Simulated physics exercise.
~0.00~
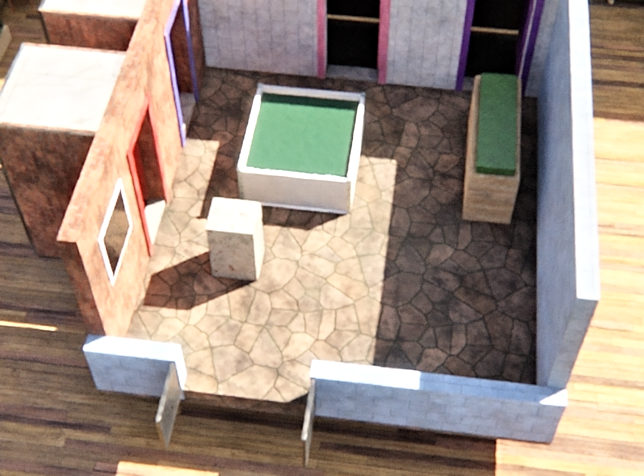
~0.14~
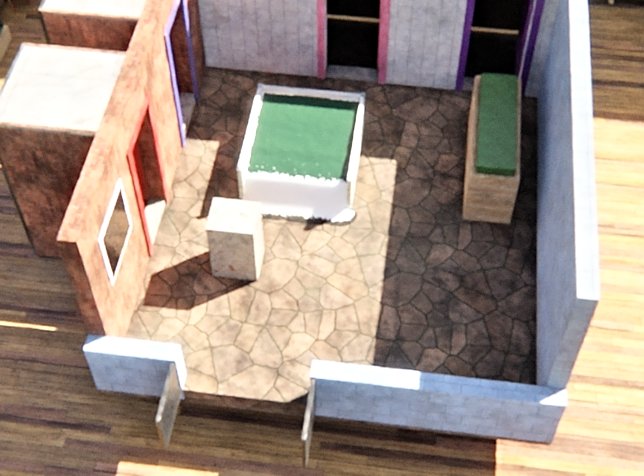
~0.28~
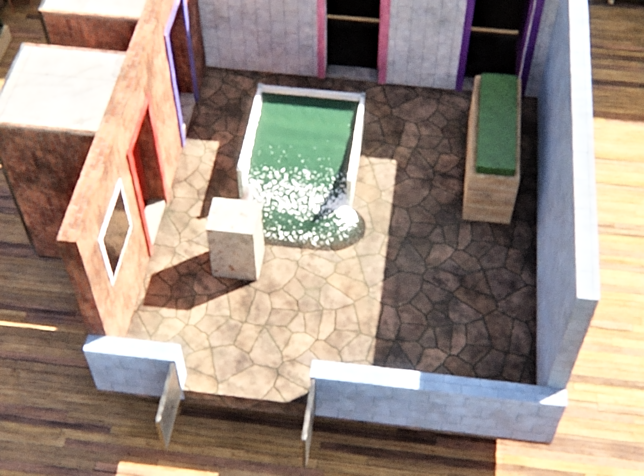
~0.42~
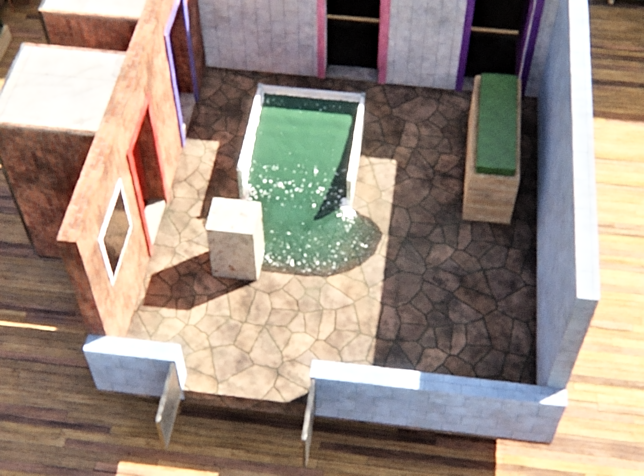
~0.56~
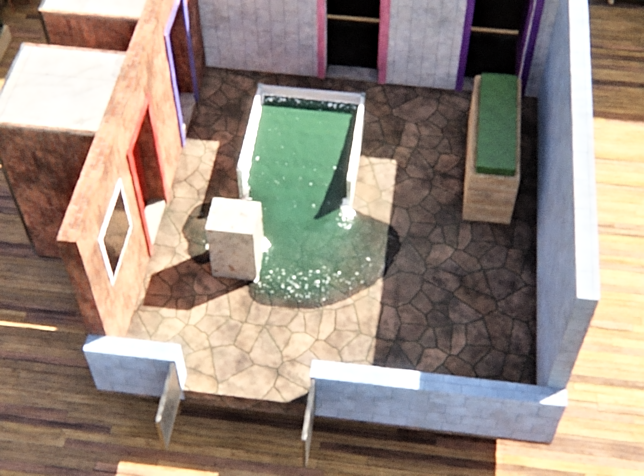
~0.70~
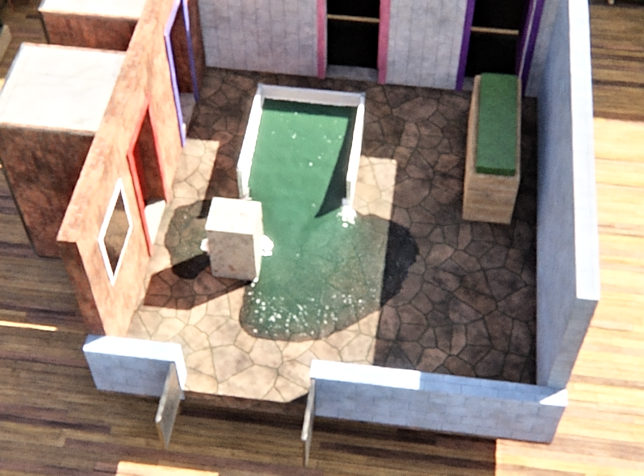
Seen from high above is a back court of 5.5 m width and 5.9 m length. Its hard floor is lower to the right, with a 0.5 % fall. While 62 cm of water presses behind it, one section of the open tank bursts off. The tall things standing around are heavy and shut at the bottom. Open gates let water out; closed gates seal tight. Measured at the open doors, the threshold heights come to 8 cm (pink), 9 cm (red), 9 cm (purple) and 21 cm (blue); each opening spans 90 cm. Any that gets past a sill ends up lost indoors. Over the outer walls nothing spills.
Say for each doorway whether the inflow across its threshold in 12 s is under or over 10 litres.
In the end at the pink door it looks set to land under the limit, at the red door it looks set to land over the limit, at the purple door it looks set to land under the limit, at the blue door it looks set to land under the limit.
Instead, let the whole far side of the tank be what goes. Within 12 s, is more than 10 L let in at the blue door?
Note: Blue door, short of the mark.
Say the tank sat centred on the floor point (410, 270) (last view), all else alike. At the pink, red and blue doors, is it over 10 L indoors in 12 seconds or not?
Pink: Within limit; red: Within limit; blue: Within limit.
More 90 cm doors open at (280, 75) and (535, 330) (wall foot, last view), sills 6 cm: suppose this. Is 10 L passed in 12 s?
In turn: Not over, over.
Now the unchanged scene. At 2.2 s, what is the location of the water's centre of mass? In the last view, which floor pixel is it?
(303, 252).
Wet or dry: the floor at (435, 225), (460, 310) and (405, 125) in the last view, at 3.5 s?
Untouched, soaked, untouched.
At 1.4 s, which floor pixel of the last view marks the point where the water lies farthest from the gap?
That would be close to (401, 399).
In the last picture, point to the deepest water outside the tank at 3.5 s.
It's at about (526, 414) in the last picture.
After 1.4 s water covers 35 % of the floor and is deepest (34 cm) near (253, 249); pink door not reached, red door 15 cm at the sill, 5 L in, purple door not reached, blue door not reached.
After 2.2 s water covers 45 % of the floor and is deepest (25 cm) near (348, 380); pink door not reached, red door 17 cm at the sill, 49 L in, purple door not reached, blue door not reached.
After 3.5 s water covers 55 % of the floor and is deepest (24 cm) near (526, 414); pink door not reached, red door 11 cm at the sill, 80 L in, purple door not reached, blue door 2 cm at the sill, 0 L in.
After 7.0 s water covers 80 % of the floor and is deepest (12 cm) near (529, 102); pink door 1 cm at the sill, 0 L in, red door 3 cm at the sill, 83 L in, purple door 5 cm at the sill, 0 L in, blue door 1 cm at the sill, 0 L in.
After 12.0 s water covers 95 % of the floor and is deepest (6 cm) near (459, 151); pink door 5 cm at the sill, 0 L in, red door 2 cm at the sill, 83 L in, purple door 4 cm at the sill, 0 L in, blue door 1 cm at the sill, 0 L in.
